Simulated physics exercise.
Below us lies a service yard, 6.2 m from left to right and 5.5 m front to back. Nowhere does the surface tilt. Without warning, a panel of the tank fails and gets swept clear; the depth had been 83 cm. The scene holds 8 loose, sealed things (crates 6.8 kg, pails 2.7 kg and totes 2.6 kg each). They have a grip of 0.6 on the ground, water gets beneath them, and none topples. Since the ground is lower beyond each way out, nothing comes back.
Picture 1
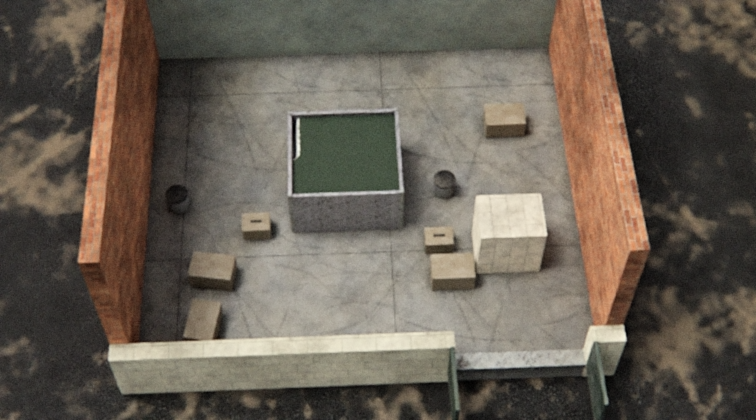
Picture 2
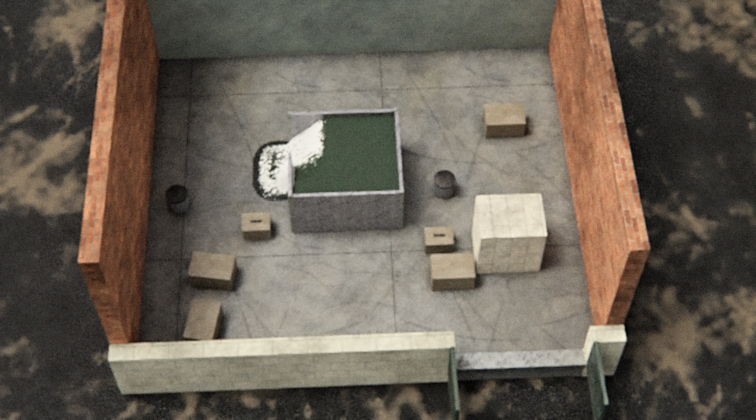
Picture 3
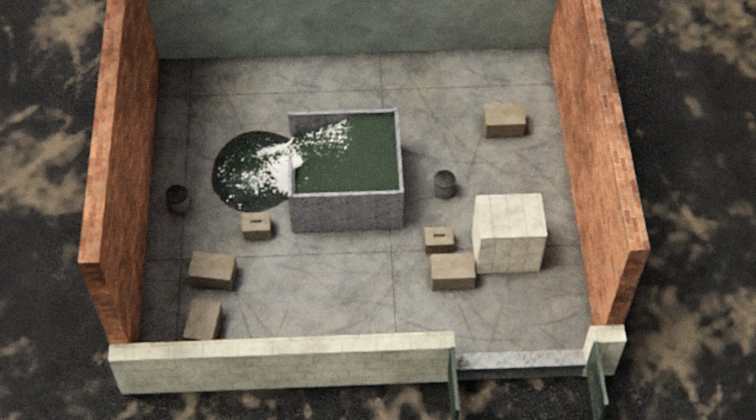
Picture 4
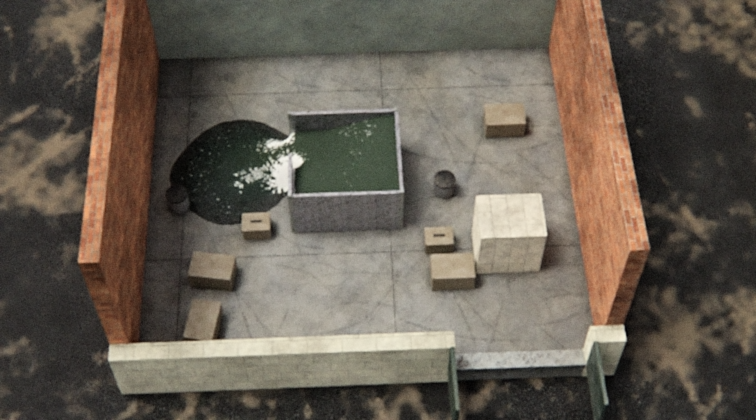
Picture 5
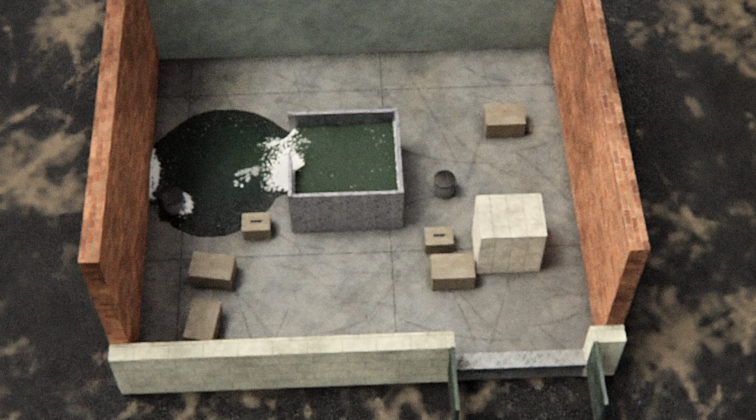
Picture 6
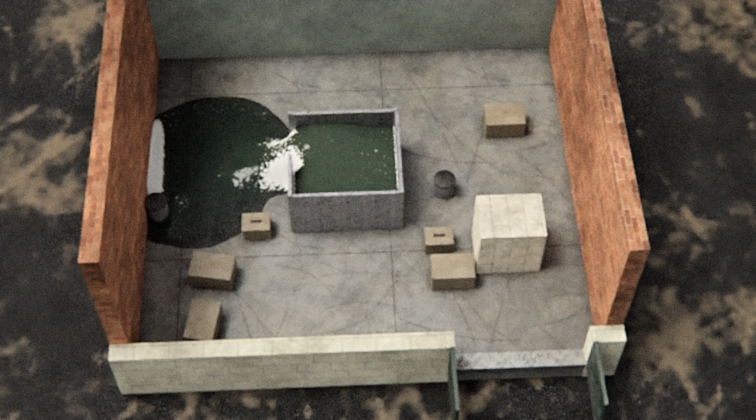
Dark green water gushed in white foam from the left side of a square tank in a walled yard, spread across the floor to the left wall, and pushed a small dark pail slightly leftward.
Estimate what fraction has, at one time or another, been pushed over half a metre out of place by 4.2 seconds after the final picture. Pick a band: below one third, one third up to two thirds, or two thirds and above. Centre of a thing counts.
The share is one third up to two thirds.
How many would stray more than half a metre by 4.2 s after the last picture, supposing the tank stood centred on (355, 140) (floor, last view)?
In that case the number is 4.
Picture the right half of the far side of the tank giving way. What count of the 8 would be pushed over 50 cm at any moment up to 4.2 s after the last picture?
The count would be 2.
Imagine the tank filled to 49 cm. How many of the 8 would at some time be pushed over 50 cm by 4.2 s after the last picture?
Count: 2.
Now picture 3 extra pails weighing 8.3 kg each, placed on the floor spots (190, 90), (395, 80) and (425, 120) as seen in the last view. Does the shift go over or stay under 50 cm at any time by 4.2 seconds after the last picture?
First goes beyond, second goes beyond, third stays inside.
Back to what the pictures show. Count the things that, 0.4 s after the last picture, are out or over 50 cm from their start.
1.
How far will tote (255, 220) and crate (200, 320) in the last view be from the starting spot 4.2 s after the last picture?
Going in order, that's 0 cm for one and 300 cm for the other.
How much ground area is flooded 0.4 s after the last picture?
Near 8.5 m2 in all.
Then, 0.4 s after the last picture 1 of 8 are over 50 cm from their spots; 1 afloat.
Then, 1.5 s after the last picture 1 of 8 are over 50 cm from their spots; 1 afloat.
Then, 2.8 s after the last picture 3 of 8 are over 50 cm from their spots; 1 afloat.
Then, 4.2 s after the last picture 3 of 8 are over 50 cm from their spots, and 3 have been at some point; 2 afloat.
